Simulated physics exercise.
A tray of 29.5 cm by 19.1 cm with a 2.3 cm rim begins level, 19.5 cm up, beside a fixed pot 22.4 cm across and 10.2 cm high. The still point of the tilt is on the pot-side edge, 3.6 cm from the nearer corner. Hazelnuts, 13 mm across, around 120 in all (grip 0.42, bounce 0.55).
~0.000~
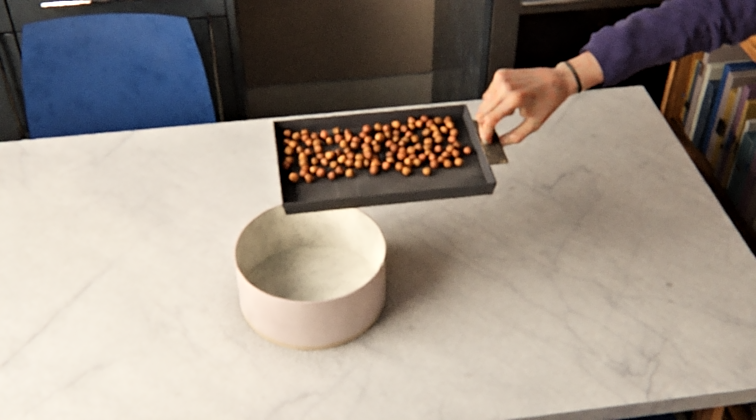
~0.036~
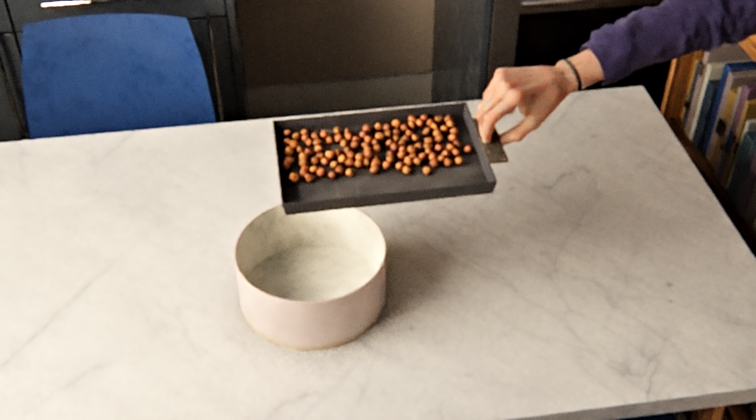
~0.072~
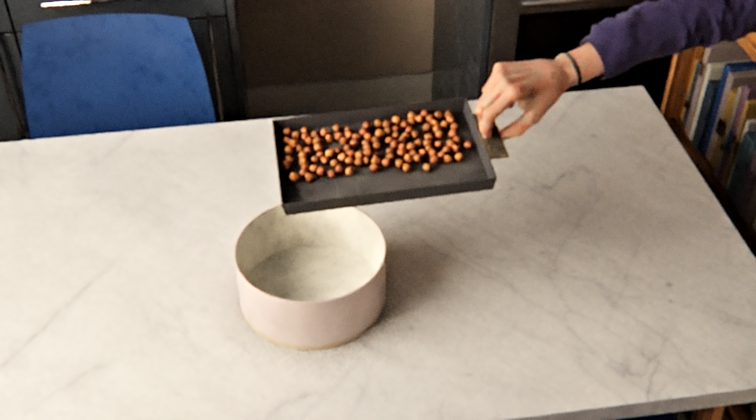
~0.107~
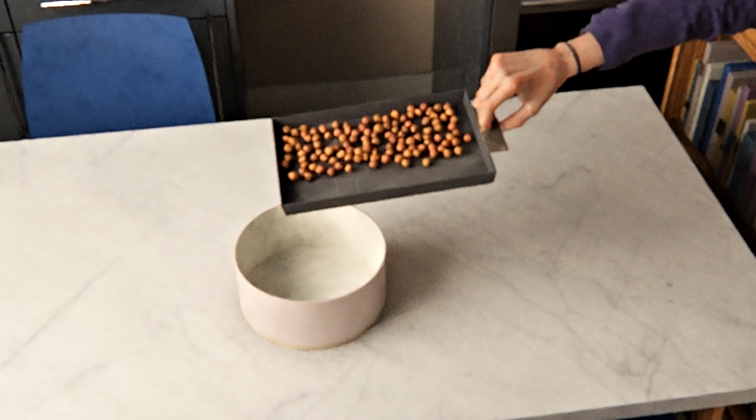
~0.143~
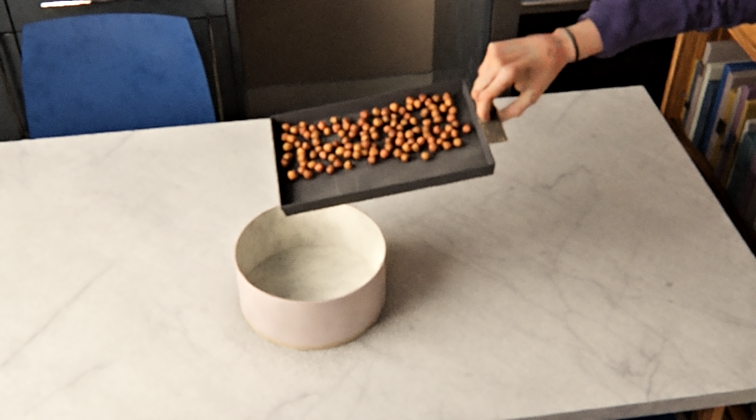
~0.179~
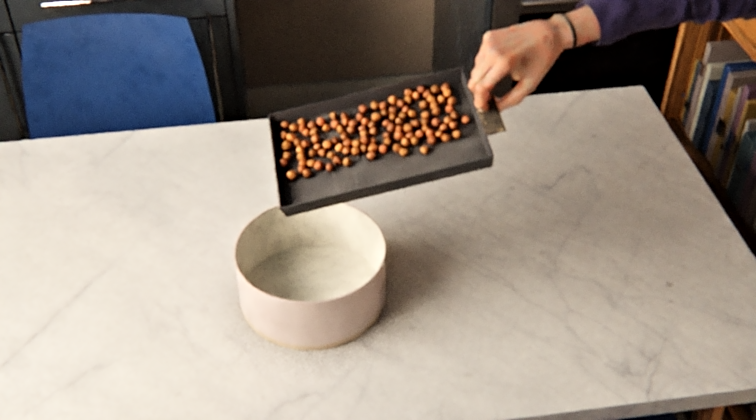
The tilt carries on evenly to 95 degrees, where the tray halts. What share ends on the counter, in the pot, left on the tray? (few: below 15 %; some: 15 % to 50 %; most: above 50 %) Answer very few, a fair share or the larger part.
On the counter: A fair share; in the pot: The larger part; left on the tray: Very few.
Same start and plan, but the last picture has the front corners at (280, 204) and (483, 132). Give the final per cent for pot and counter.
Pot 30, counter 70.
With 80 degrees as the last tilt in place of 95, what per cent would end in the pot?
In that case some 50 per cent.
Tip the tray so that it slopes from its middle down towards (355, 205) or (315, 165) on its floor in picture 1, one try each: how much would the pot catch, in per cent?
Some 85 and 25 per cent.
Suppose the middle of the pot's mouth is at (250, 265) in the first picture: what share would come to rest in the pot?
About 100 per cent.
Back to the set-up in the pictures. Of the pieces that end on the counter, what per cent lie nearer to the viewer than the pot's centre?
About 80 per cent.
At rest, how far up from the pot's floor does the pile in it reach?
About 2.5 cm.
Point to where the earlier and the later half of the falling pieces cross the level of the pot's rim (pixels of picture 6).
First near (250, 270), later near (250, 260).
After 0.56 s, tilt 53 degrees; the tray holds 100 %, the pot 0 %.
After 0.81 s, tilt 79 degrees; the tray holds 80 %, the pot 5 %.
Then, at 1.17 s, tilt 95 degrees; the tray holds 15 %, the pot 40 %.
By 2.3 s all is still; counter 30 %, pot 70 %, tray 0 %.
